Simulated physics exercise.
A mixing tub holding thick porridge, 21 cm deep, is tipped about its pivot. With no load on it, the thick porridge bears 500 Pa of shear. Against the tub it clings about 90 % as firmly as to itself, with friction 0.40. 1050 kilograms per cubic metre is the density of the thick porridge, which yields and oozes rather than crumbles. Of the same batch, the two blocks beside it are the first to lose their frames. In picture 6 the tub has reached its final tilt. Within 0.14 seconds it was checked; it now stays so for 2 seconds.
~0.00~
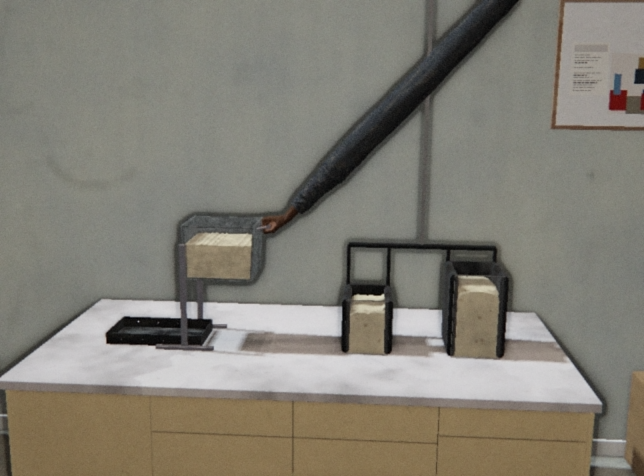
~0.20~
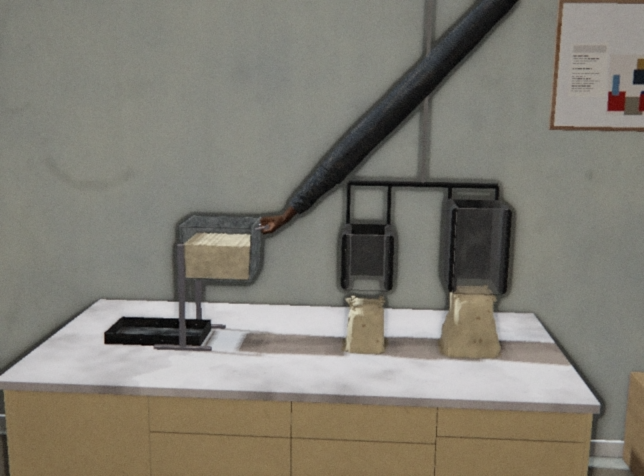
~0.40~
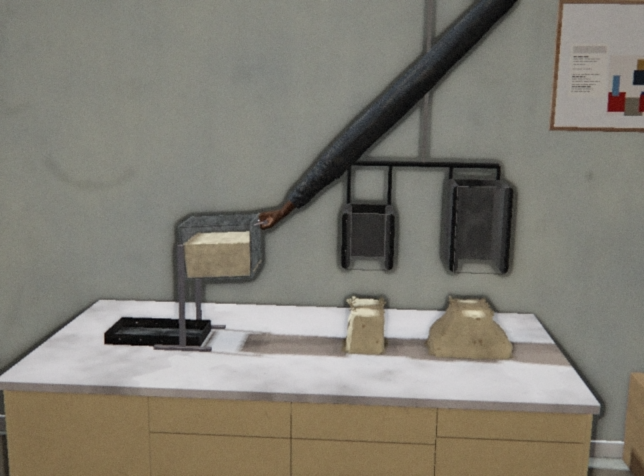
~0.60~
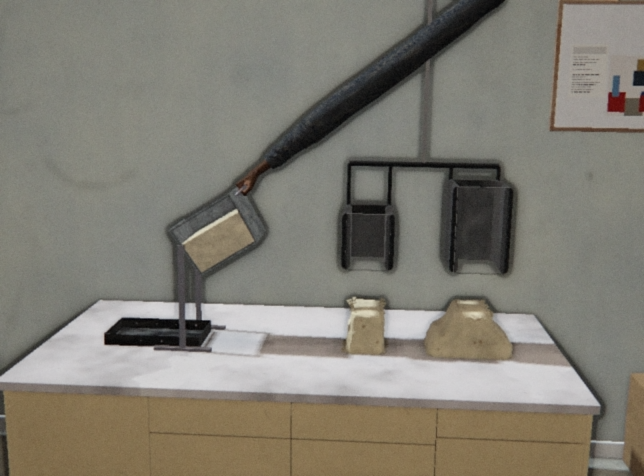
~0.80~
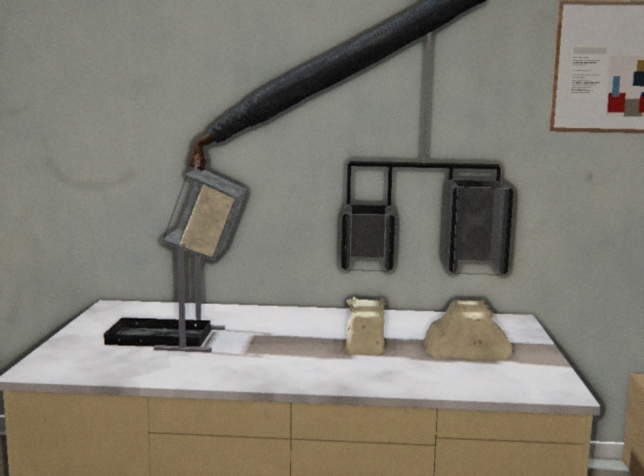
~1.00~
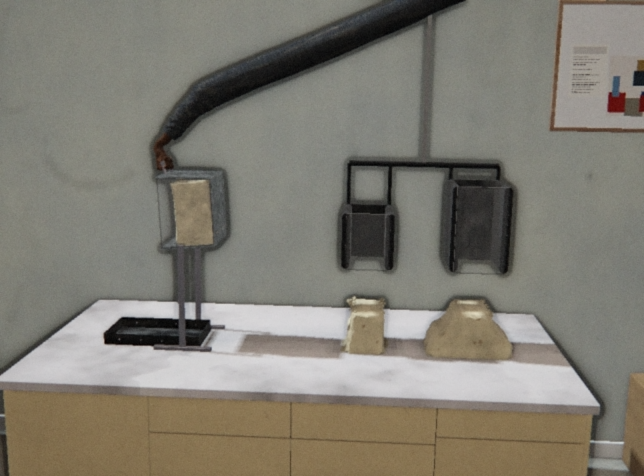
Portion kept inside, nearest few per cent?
Near 51 %.
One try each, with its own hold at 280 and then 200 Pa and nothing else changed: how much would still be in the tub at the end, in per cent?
40 %, then 35 %.
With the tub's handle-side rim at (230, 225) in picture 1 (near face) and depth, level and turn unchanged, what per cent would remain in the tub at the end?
I'd guess around 100 per cent remains.
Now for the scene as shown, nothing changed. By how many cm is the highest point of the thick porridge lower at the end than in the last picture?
About 16 cm.
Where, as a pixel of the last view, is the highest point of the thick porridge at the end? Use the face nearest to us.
Highest point: Approx. (194, 220).
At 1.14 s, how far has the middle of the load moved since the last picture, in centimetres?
Roughly 5 cm.
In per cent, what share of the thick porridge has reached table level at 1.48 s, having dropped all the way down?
Down at that time: Approx. 0 %.
By 1.14 s, the tub is at 93 degrees and holds 100 %.
By 1.31 s, the tub is at 93 degrees and holds 67 %.
By 1.48 s, the tub is at 93 degrees and holds 51 %.
By 1.65 s, the tub is at 93 degrees and holds 51 %.
By 3.00 s, at the end, the tub is at 93 degrees and holds 51 %.
